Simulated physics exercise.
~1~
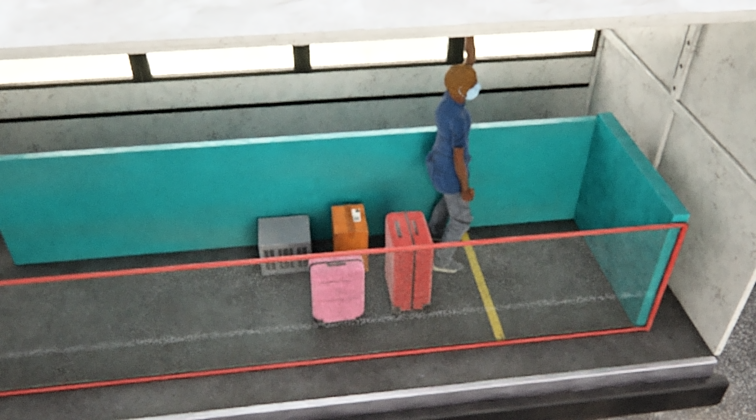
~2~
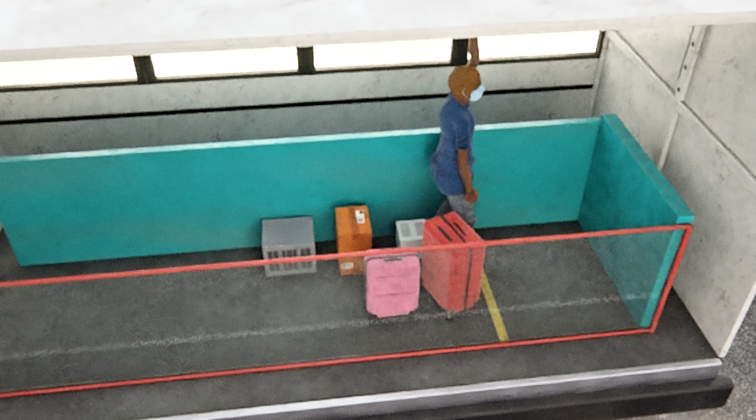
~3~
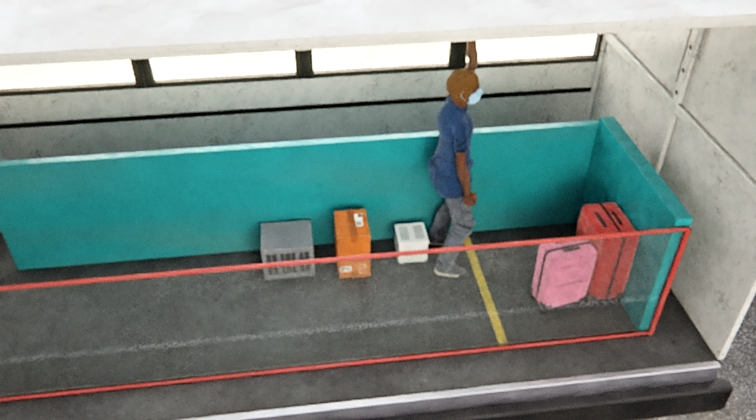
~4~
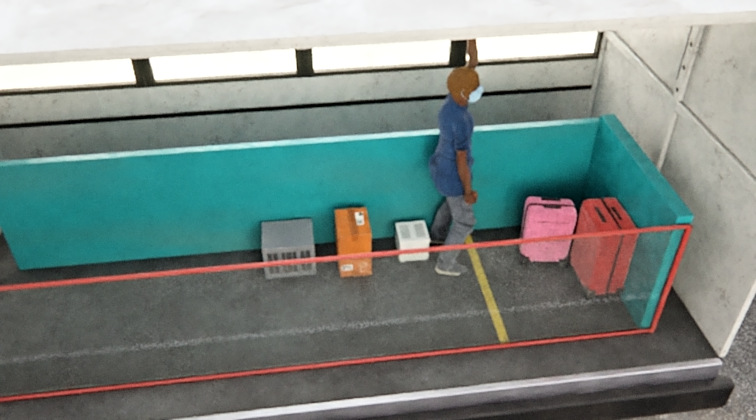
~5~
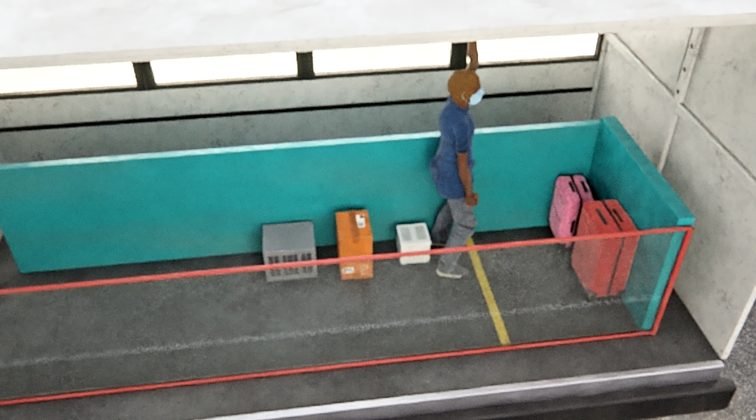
Two wheeled suitcases, red and pink, roll right past the yellow line and stay upright near the end wall.
